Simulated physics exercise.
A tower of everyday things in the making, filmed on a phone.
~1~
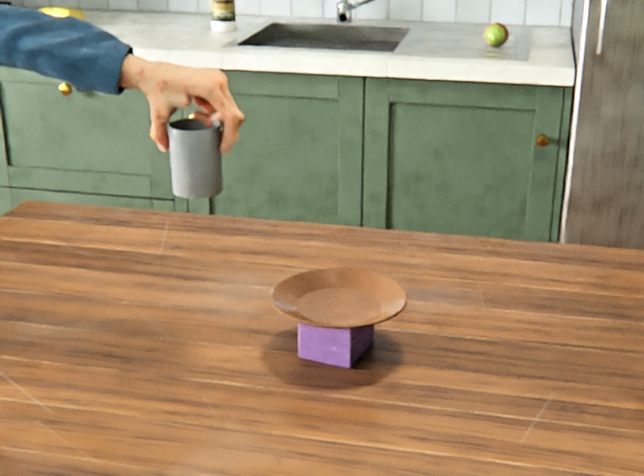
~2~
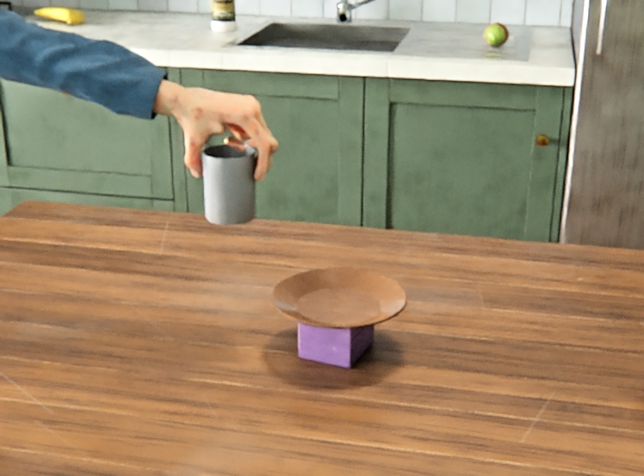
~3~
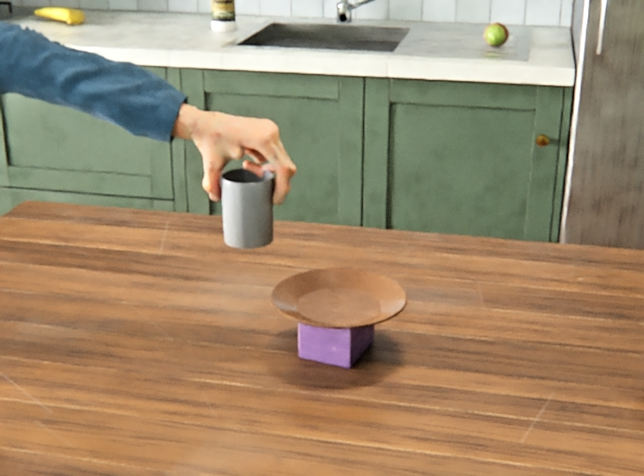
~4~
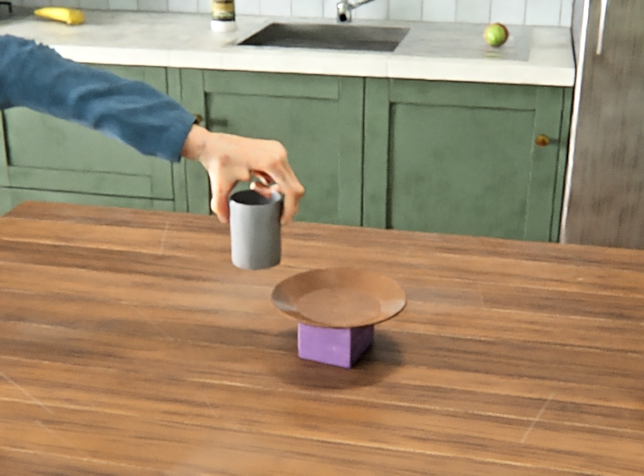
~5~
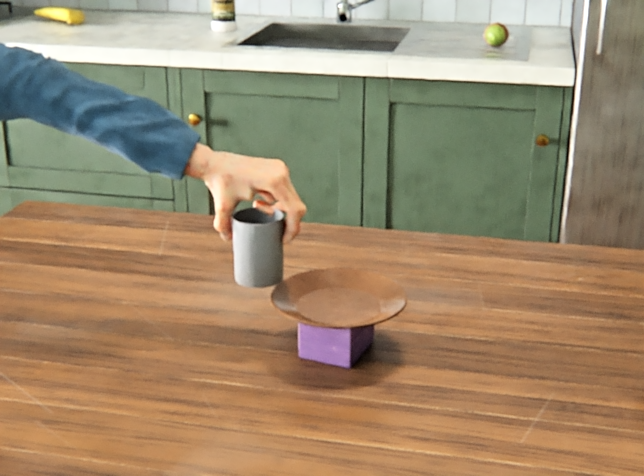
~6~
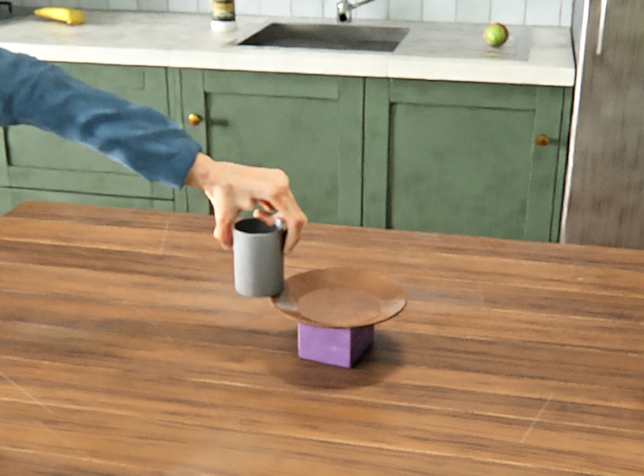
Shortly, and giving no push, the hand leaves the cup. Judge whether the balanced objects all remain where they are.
The objects do not all remain in place.
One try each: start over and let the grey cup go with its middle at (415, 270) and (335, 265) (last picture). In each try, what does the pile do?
In the first case the pile collapses, while in the second it remains standing.
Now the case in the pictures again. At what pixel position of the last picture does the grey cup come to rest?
At about (211, 314).
Then, 0.30 s past the last view, grey cup now fallen.
Then, 0.40 s past the last view, things are still on the move.
Then, 1.60 s past the last view, nothing new.
Finally, fallen, grey cup; the other 2 still in place. Final places as the last picture's camera would see them, grey cup near (211, 314). The pile comes apart.
